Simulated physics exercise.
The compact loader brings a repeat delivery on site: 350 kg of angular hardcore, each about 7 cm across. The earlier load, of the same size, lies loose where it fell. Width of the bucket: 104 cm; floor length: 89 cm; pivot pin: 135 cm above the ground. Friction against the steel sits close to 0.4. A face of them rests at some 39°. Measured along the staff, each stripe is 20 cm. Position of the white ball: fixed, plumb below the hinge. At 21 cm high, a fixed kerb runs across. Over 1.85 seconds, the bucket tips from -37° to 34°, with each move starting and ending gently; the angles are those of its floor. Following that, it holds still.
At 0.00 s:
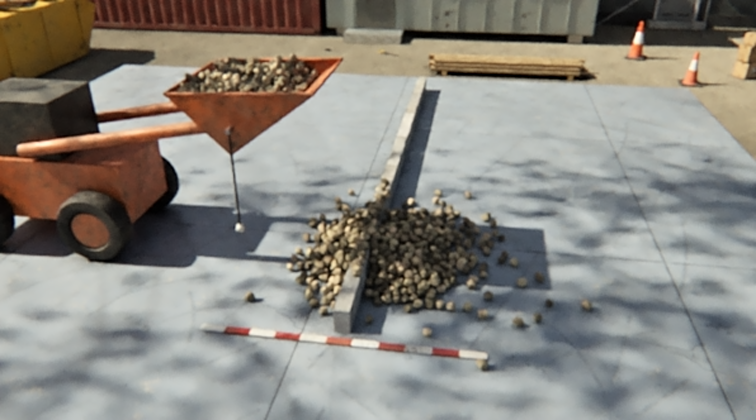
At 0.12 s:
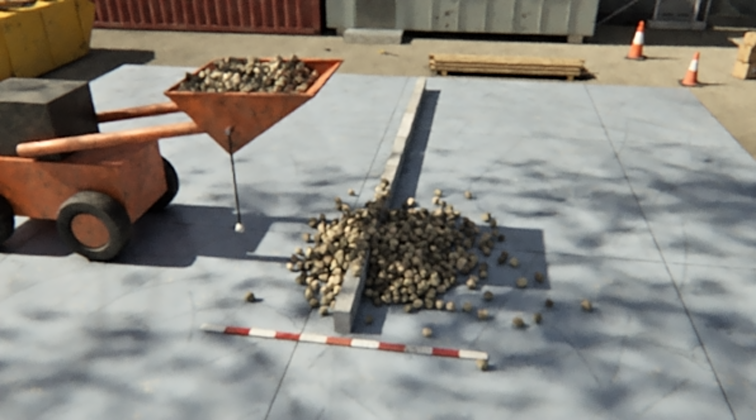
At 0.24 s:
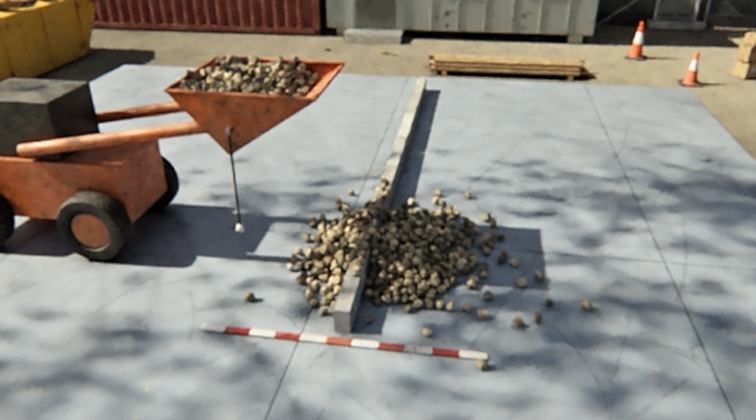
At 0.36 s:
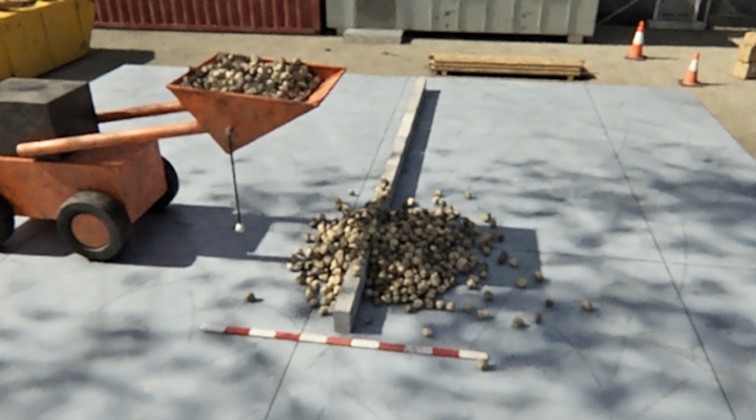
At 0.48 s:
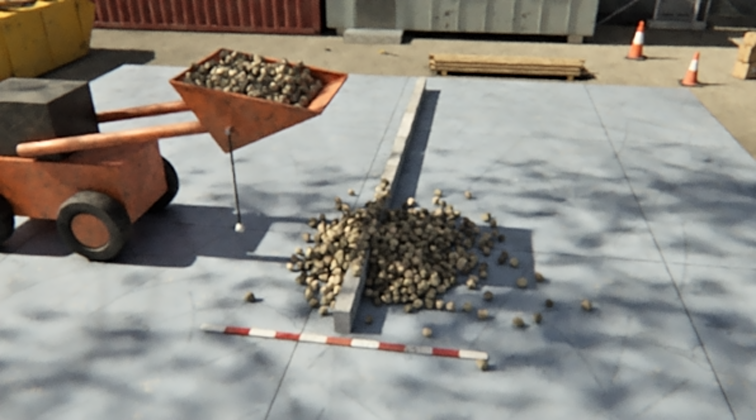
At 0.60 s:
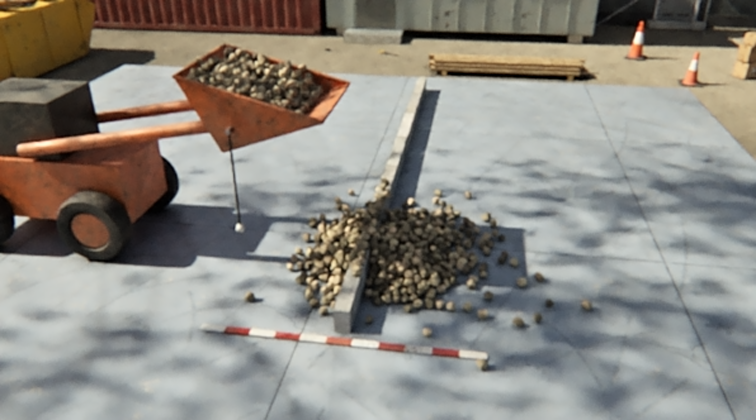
At first, an orange bucket full of small stones is raised on a wheeled machine at left, beside a loose pile of stones lying across a low kerb. The bucket then slowly tilts, its right lip lowering slightly, while the stones inside stay heaped and the pile on the ground remains still.
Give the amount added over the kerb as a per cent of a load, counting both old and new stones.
About 31 per cent of a load.
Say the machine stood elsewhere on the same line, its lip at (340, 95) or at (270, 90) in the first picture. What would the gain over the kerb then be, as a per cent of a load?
Roughly 70 per cent, then 0 per cent.
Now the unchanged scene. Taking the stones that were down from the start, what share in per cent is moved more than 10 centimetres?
I'd put it at about 5 per cent.
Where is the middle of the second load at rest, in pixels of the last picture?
Their middle rests near (354, 232).
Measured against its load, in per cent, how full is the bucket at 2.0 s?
55 % still inside.
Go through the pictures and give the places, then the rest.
In the first frame, the bucket is at -37°, its lip at (314, 94); the top of the load is at (258, 64). The earlier load is highest near (373, 212), 28 cm above ground level, 34 % on this side of the kerb, 66 % over the kerb.
In the second frame, the bucket is at -36°, its lip at (314, 96); the top of the load is at (255, 64); the stones move at 0.1 m/s on average.
In the third frame, the bucket is at -34°, its lip at (316, 100); the top of the load is at (256, 64); the stones move at 0.1 m/s on average.
In the fourth frame, the bucket is at -30°, its lip at (318, 106); the top of the load is at (241, 61); the stones move at 0.2 m/s on average.
In the fifth frame, the bucket is at -25°, its lip at (321, 113); the top of the load is at (226, 59); the stones move at 0.2 m/s on average.
In the sixth frame, lip at (323, 123), floor tilted -19°, highest stones at (228, 57); the stones move at 0.2 m/s on average.
After 1.4 s the floor is at 23°; in per cent of one load, 100 in the bucket, 34 on this side of the kerb, 66 over the kerb; the foremost stones are at (533, 289).
After 2.0 s the floor is at 34°; in per cent of one load, 57 in the bucket, 76 on this side of the kerb, 67 over the kerb; the foremost stones are at (533, 289).
After 2.3 s the floor is at 34°; in per cent of one load, 20 in the bucket, 100 on this side of the kerb, 80 over the kerb; the foremost stones are at (533, 289).
After 4.9 s the floor is at 34°; in per cent of one load, 0 in the bucket, 103 on this side of the kerb, 97 over the kerb; the foremost stones are at (534, 281). Net gain over the kerb, 31.
